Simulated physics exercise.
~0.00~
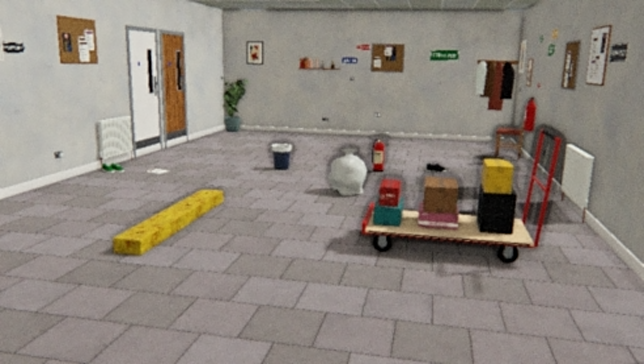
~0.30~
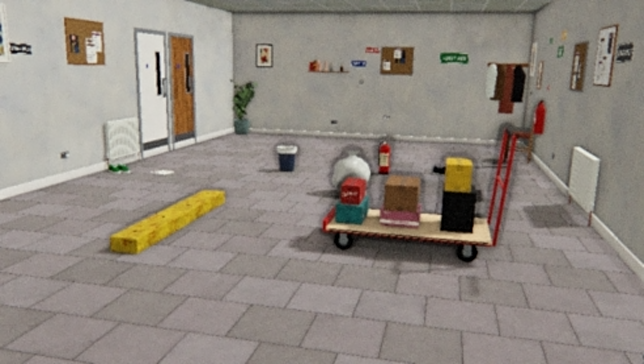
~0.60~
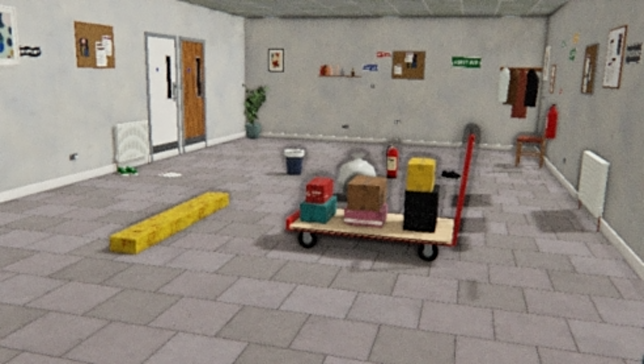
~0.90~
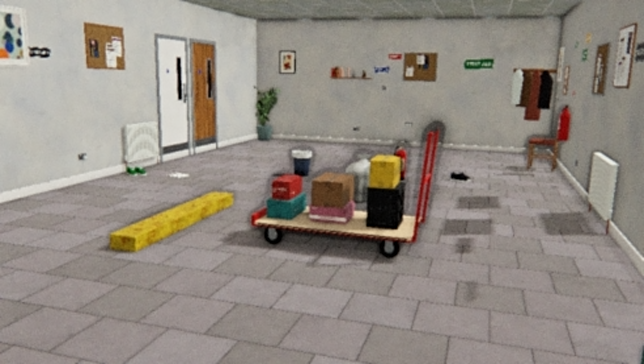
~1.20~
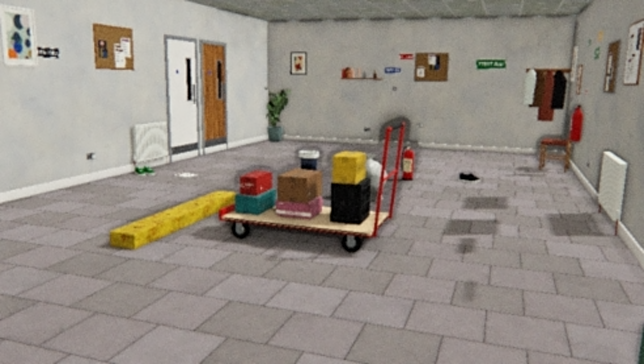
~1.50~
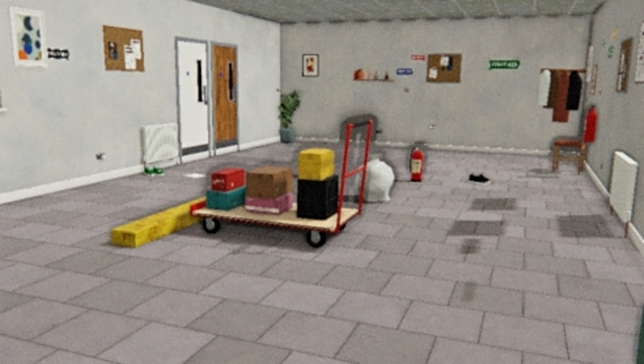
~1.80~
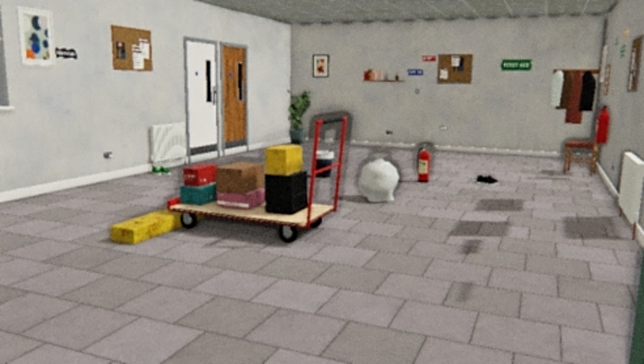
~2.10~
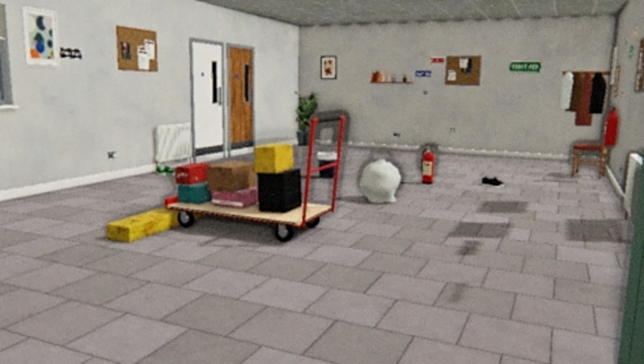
The clip opens on a flat cart with a red handle, carrying red, teal, brown, pink, yellow and black boxes across a grey tiled room. A long yellow kerb lies on the floor to its left. With nobody pushing it, the cart rolls steadily left, passing in front of a bin, a white rounded object and a fire extinguisher while the view drifts slightly sideways. Its front end closes on the kerb, gradually hiding more of it. The cart comes to a stop there, with all the boxes still aboard and the black crate upright beneath the yellow carton.
